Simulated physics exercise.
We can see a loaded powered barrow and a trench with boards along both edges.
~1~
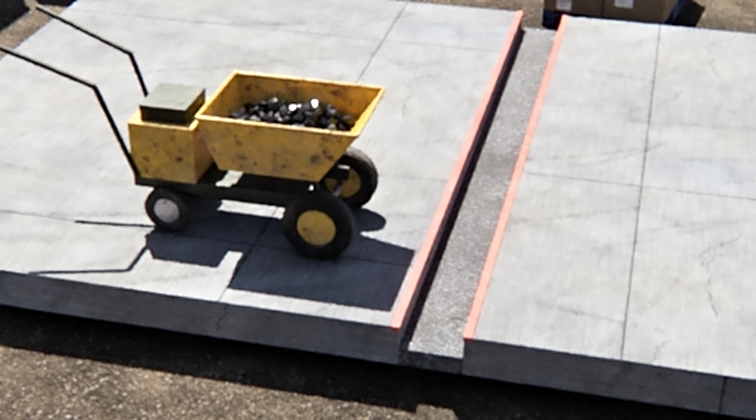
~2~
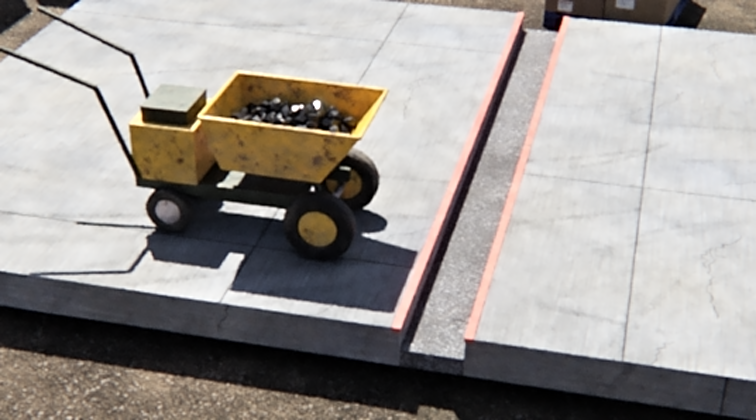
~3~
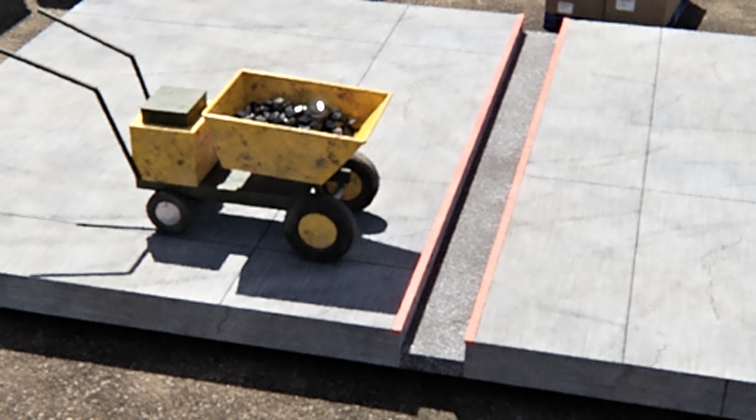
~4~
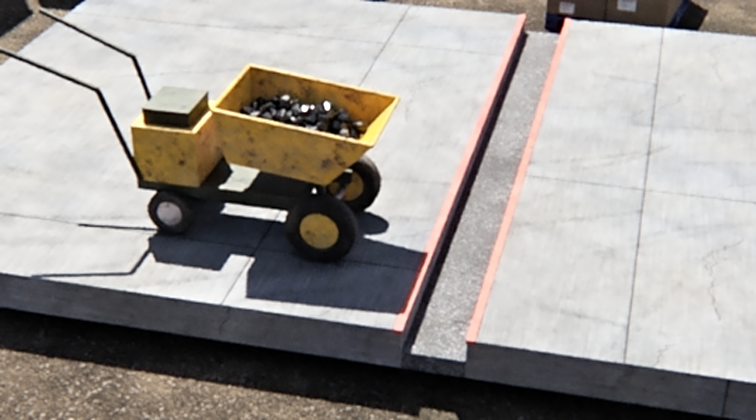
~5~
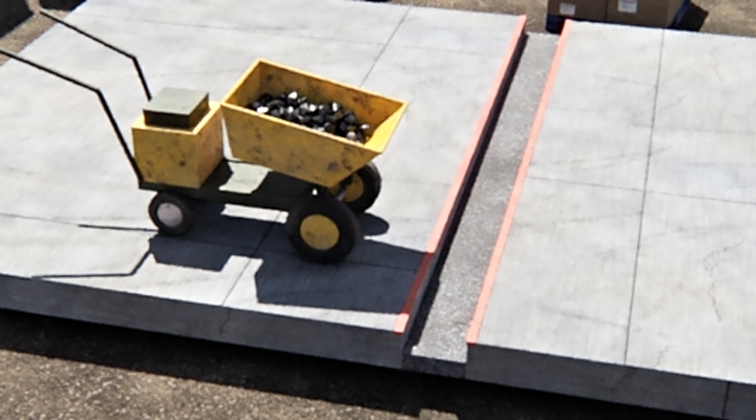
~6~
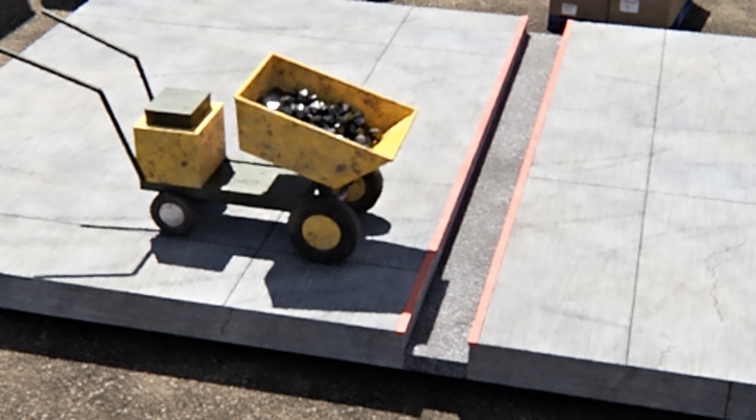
A yellow powered barrow loaded with black lumps gradually tilts its skip toward the right.
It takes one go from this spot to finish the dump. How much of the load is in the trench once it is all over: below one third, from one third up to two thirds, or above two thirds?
The trench receives over two thirds of the load.
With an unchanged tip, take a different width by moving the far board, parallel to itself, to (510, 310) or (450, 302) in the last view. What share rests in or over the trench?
The first try lands around 100 %, the second around 40 %.
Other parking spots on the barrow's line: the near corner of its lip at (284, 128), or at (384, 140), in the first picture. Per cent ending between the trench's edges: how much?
Approximately 20 per cent and 60 per cent, in that order.
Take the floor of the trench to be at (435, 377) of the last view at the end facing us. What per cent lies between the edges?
100 %.
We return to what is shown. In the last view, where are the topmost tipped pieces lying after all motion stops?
The peak ends up near (465, 243).
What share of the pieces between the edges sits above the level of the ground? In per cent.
25 per cent, near enough.
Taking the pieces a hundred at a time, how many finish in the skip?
That comes to about 20 per cent or so.
Soon, skip tipped steeply; all in the skip.
A while on, skip tipped right over; nearly all in the skip; a small part in or heaped over the trench.
Towards the end, skip tipped right over; about a quarter in the skip; most in or heaped over the trench; a stray few beyond it.
Finally, skip tipped right over; about a quarter in the skip; most in or heaped over the trench; a stray few beyond it.
